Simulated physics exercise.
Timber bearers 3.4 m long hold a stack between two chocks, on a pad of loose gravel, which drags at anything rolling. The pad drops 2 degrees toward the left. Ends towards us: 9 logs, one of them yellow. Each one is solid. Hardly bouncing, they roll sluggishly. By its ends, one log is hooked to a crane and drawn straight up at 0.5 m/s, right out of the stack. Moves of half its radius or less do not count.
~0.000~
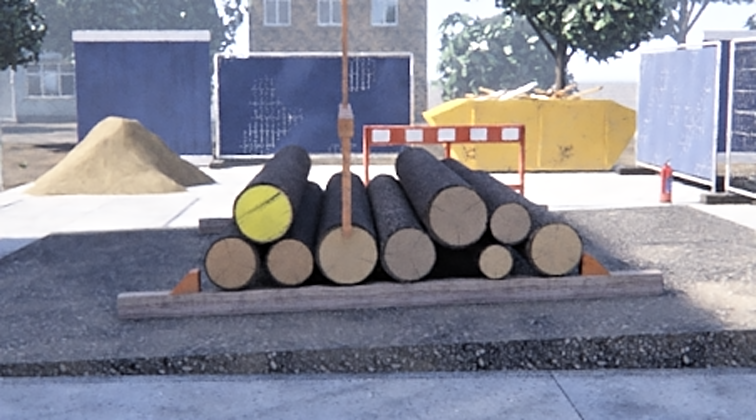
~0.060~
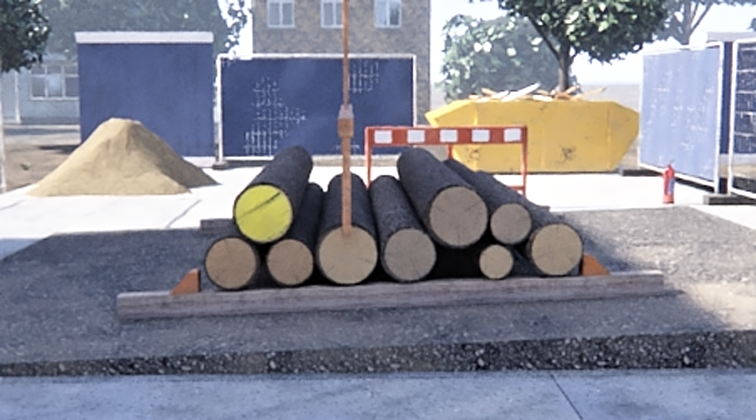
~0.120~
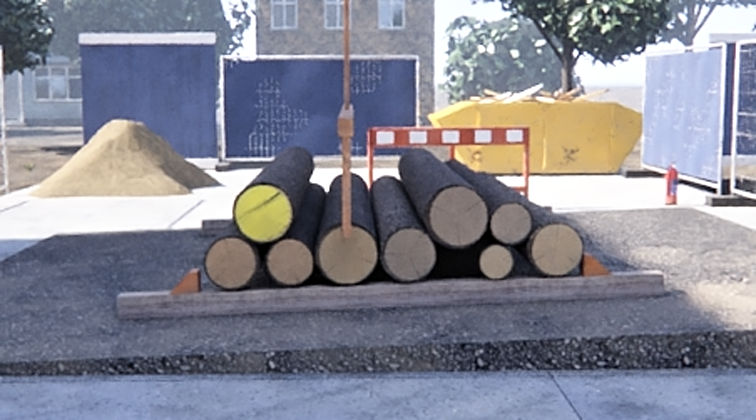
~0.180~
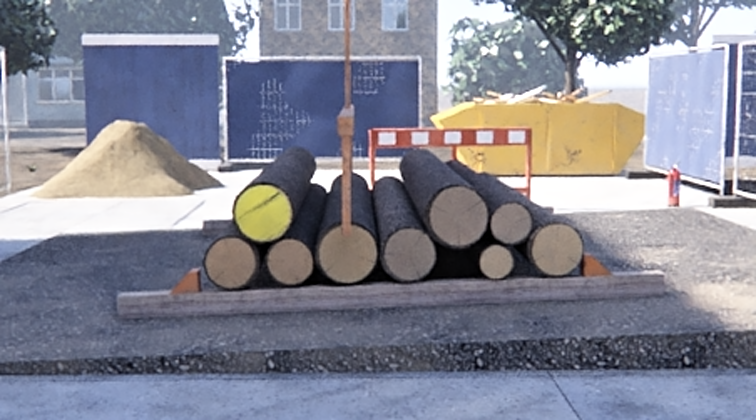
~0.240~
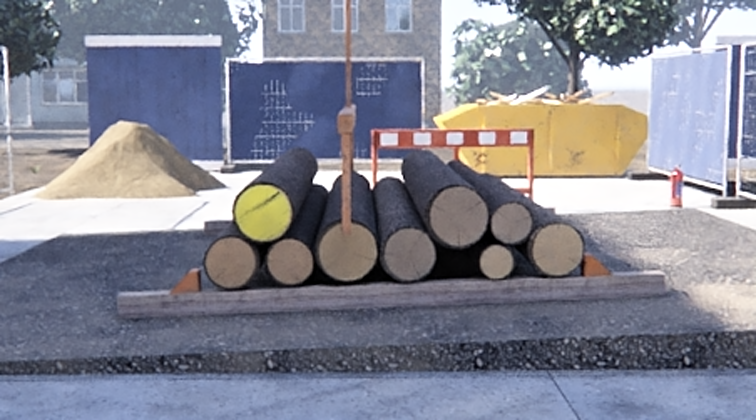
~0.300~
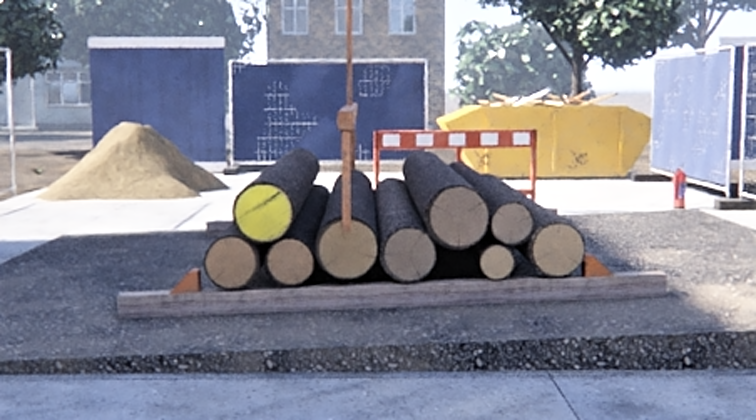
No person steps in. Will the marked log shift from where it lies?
In the end the yellow log stays where it is.
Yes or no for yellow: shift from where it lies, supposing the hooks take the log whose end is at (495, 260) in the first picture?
Result: Yellow - no, it would not.
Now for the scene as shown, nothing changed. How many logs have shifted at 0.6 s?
At that point the count stands at 0.
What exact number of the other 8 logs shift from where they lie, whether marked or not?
It comes to 2.
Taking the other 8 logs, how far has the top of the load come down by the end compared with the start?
0 cm.
Then, 0.6 s in, yellow is unmoved; 0 of the other 8 have shifted.
In the end (2.4 s), yellow is where it was; 2 of the other 8 have shifted.
